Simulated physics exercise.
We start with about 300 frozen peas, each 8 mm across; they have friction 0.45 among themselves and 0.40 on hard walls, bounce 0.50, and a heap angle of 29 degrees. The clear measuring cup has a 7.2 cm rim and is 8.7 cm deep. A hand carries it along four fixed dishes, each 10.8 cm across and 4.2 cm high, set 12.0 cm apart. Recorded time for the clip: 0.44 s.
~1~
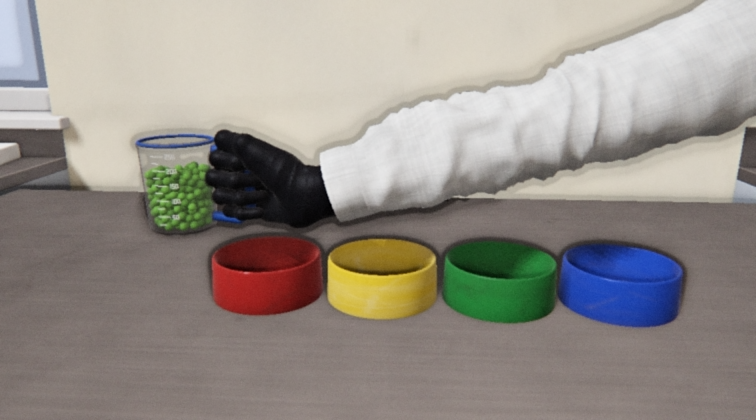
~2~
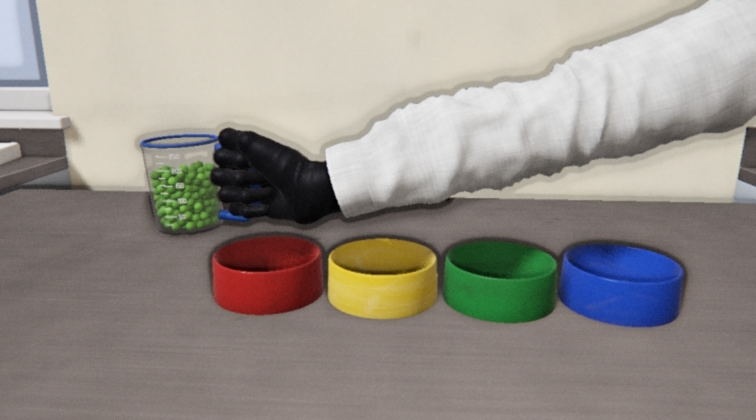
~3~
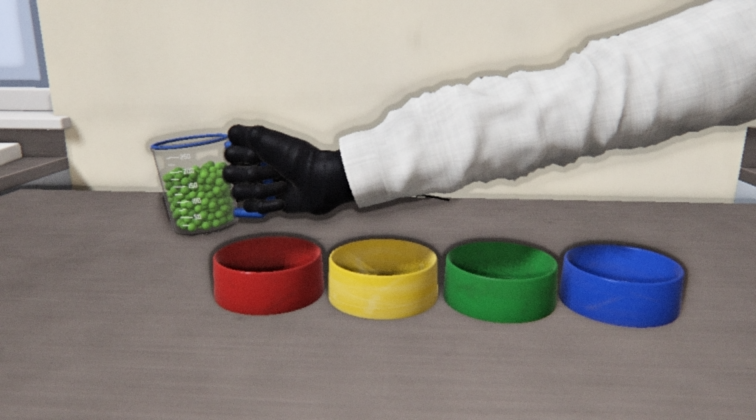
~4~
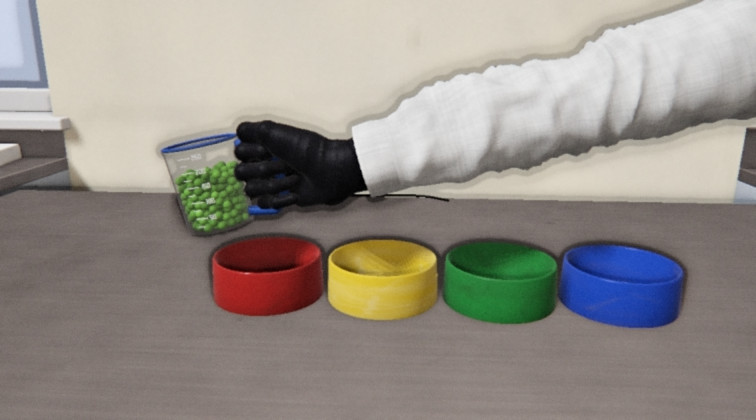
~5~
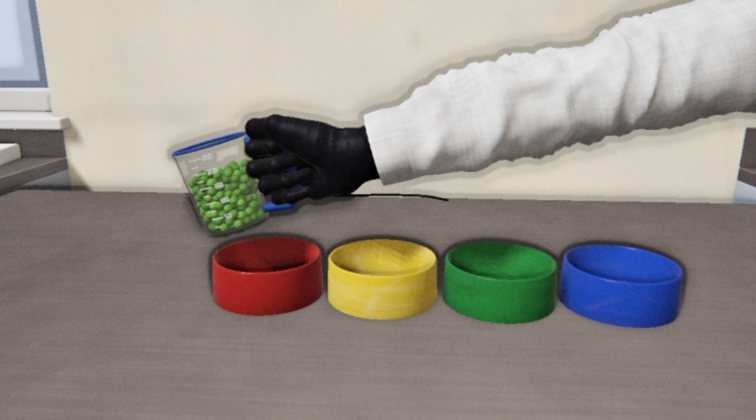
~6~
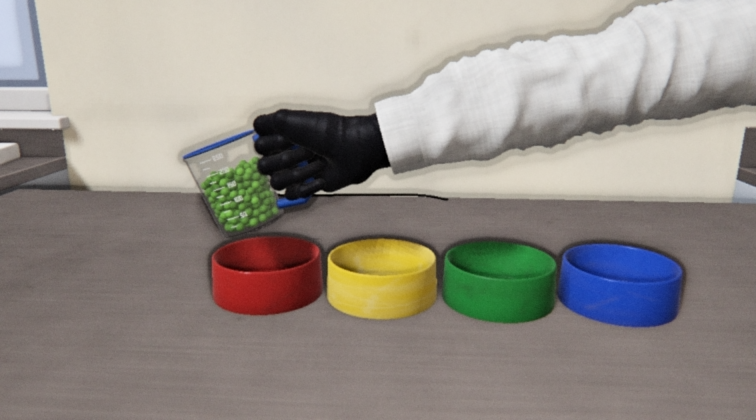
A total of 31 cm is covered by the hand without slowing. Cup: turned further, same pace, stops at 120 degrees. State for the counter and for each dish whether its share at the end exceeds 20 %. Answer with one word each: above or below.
Red below, blue below, green below, yellow above, counter above.
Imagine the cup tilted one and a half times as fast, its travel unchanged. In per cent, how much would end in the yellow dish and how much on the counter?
Then yellow would get 90 and the counter 10.
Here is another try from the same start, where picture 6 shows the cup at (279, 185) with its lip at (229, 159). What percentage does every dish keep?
Dish by dish: Red 0 percent, blue 0 percent, green 10 percent, yellow 60 percent.
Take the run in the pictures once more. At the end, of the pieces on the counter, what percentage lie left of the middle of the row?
Near 50 percent ends up there.
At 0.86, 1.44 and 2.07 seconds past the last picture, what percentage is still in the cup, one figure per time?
Around 100 per cent at the first moment, 95 at the second and 0 at the third.
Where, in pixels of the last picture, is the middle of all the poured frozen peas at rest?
When it all comes to rest, the middle is near (405, 287).
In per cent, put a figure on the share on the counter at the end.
35 %.
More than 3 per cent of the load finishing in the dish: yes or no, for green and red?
Green: True; red: False.
Then, 0.86 s after the last picture, tilt 67 degrees; cup holds 100 %.
Then, 1.44 s after the last picture, tilt 98 degrees; cup holds 95 %, yellow 5 %.
Then, 2.07 s after the last picture, tilt 120 degrees; cup holds 0 %, green 10 %, yellow 55 %.
In the end, red 0 %, blue 0 %, green 10 %, yellow 60 %, counter 35 %.
